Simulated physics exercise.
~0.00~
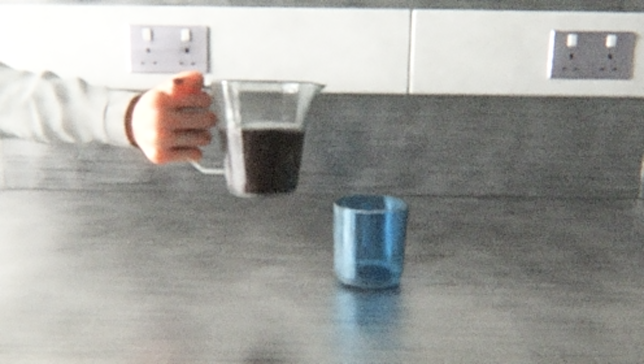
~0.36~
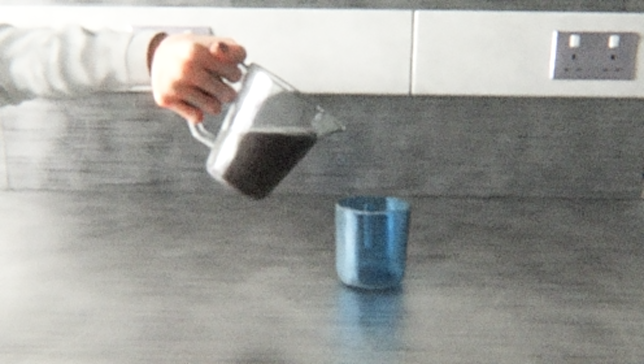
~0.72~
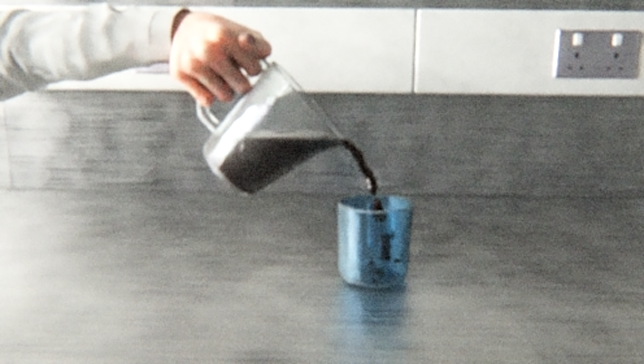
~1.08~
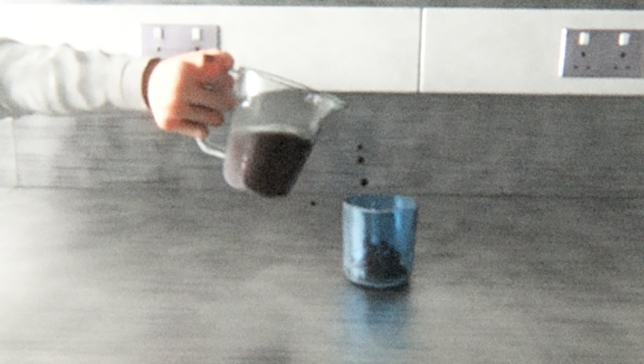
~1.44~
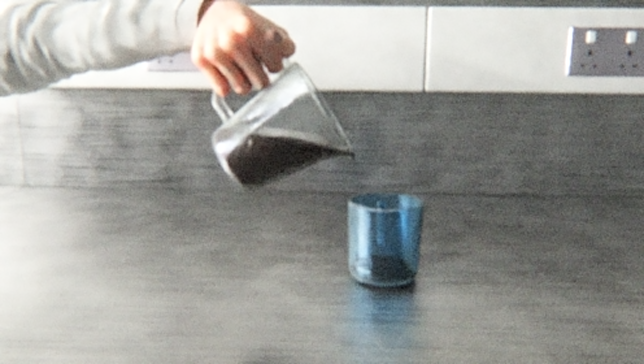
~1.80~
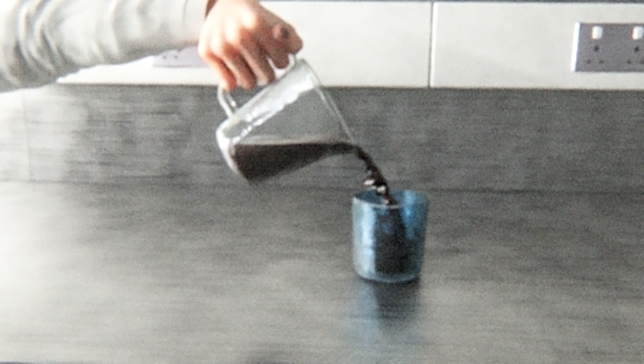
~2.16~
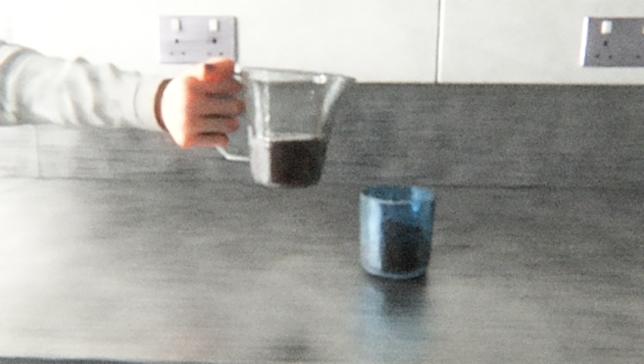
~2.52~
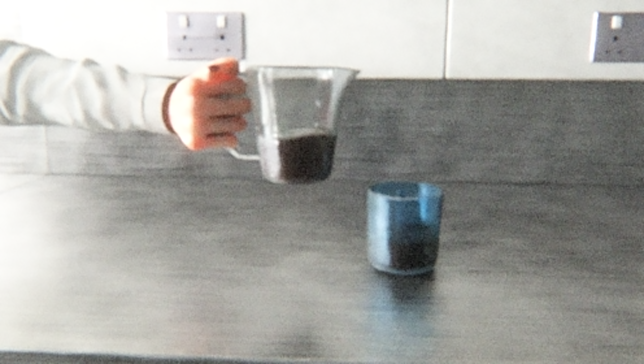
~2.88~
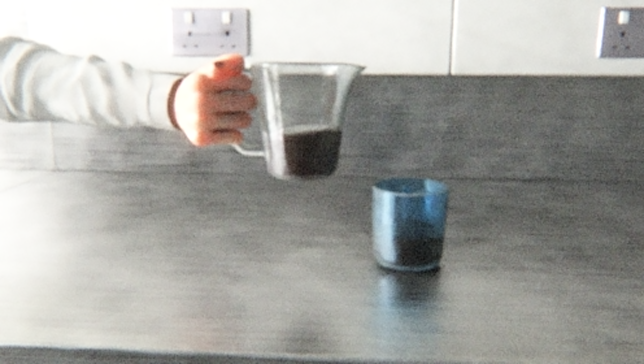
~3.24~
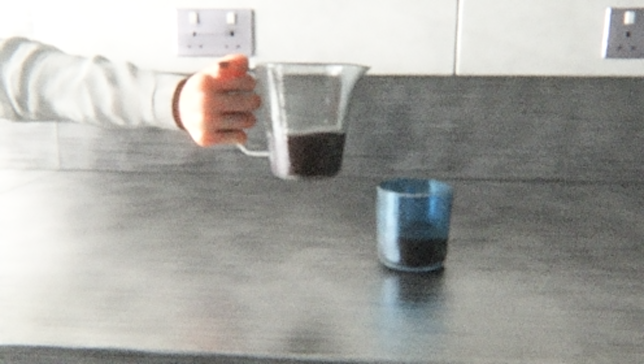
The footage shows a hand tilting a clear measuring jug of dark coffee over a blue, see-through mug on a grey worktop, pouring some in, easing back, then pouring again before levelling the jug, leaving the mug partly filled and coffee still in the jug.
